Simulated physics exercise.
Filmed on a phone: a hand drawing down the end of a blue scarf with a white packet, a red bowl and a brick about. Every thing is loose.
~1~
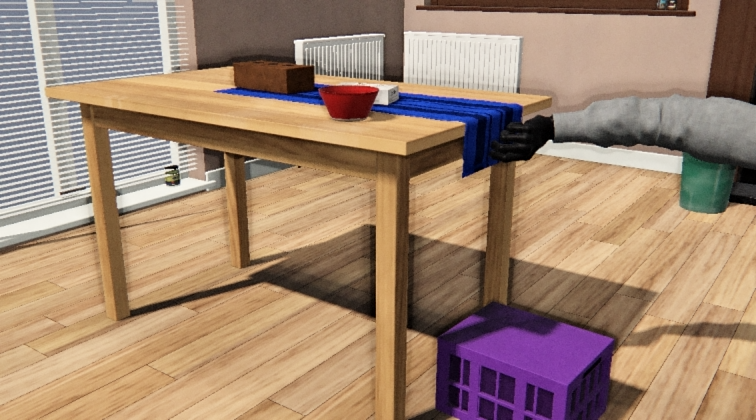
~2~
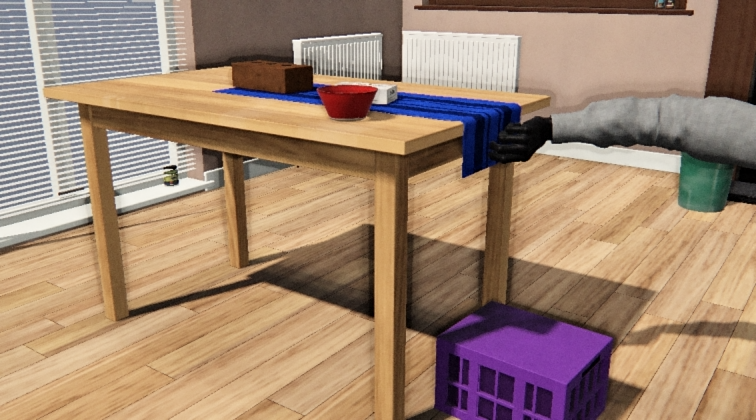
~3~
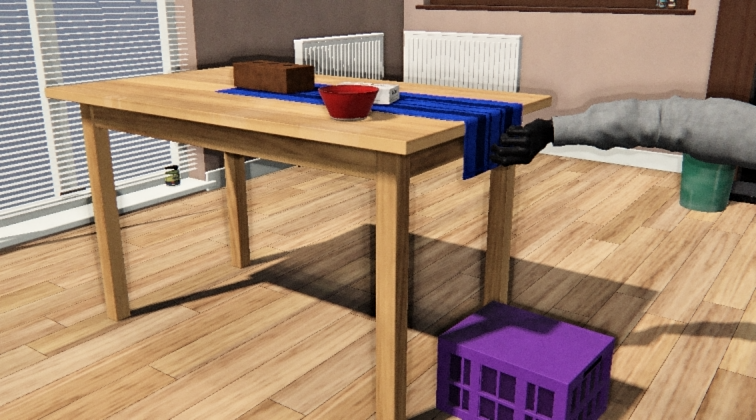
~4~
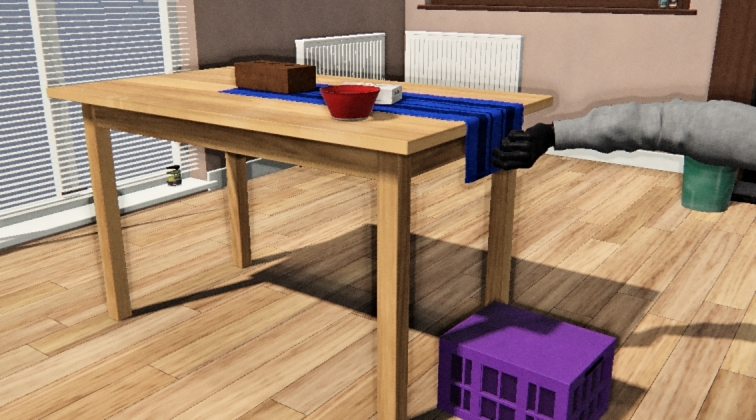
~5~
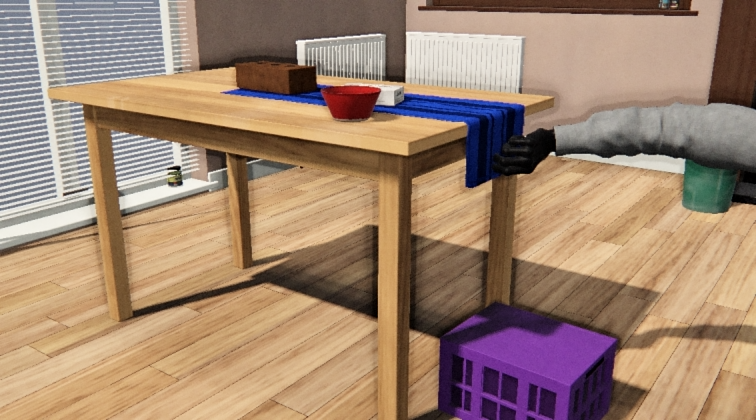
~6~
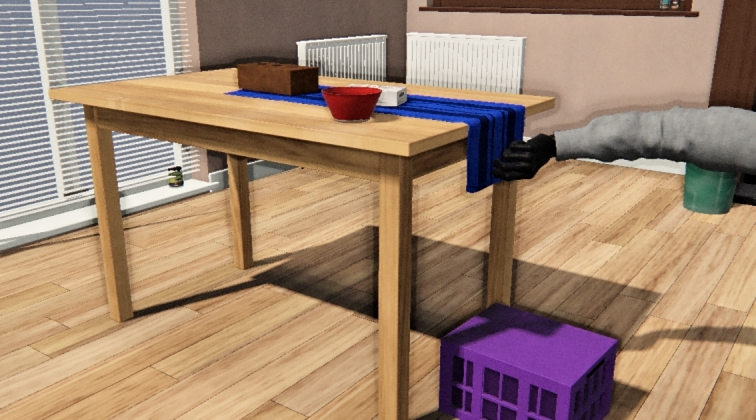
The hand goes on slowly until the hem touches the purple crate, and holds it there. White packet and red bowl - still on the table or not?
White packet: Not on it; red bowl: Still on it.
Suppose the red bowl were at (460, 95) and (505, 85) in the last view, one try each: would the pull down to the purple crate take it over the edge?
Okay, at the first spot it ends up off the top, while at the second it never leaves the top.
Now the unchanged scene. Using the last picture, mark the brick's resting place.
Ends at (392, 89).
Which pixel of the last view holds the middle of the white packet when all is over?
Its centre point is at (531, 337).
Then, 0.42 s on from there, hem going down; packet carried along near (401, 98); bowl in place.
Then, 1.12 s on from there, hem going down; packet carried along near (442, 102); bowl in place.
Then, 1.78 s on from there, hem going down; packet carried along near (490, 88); bowl in place.
In the end, hem on the crate; packet down below near (531, 337); bowl in place. The white packet is carried off the end and the red bowl stays on the table.
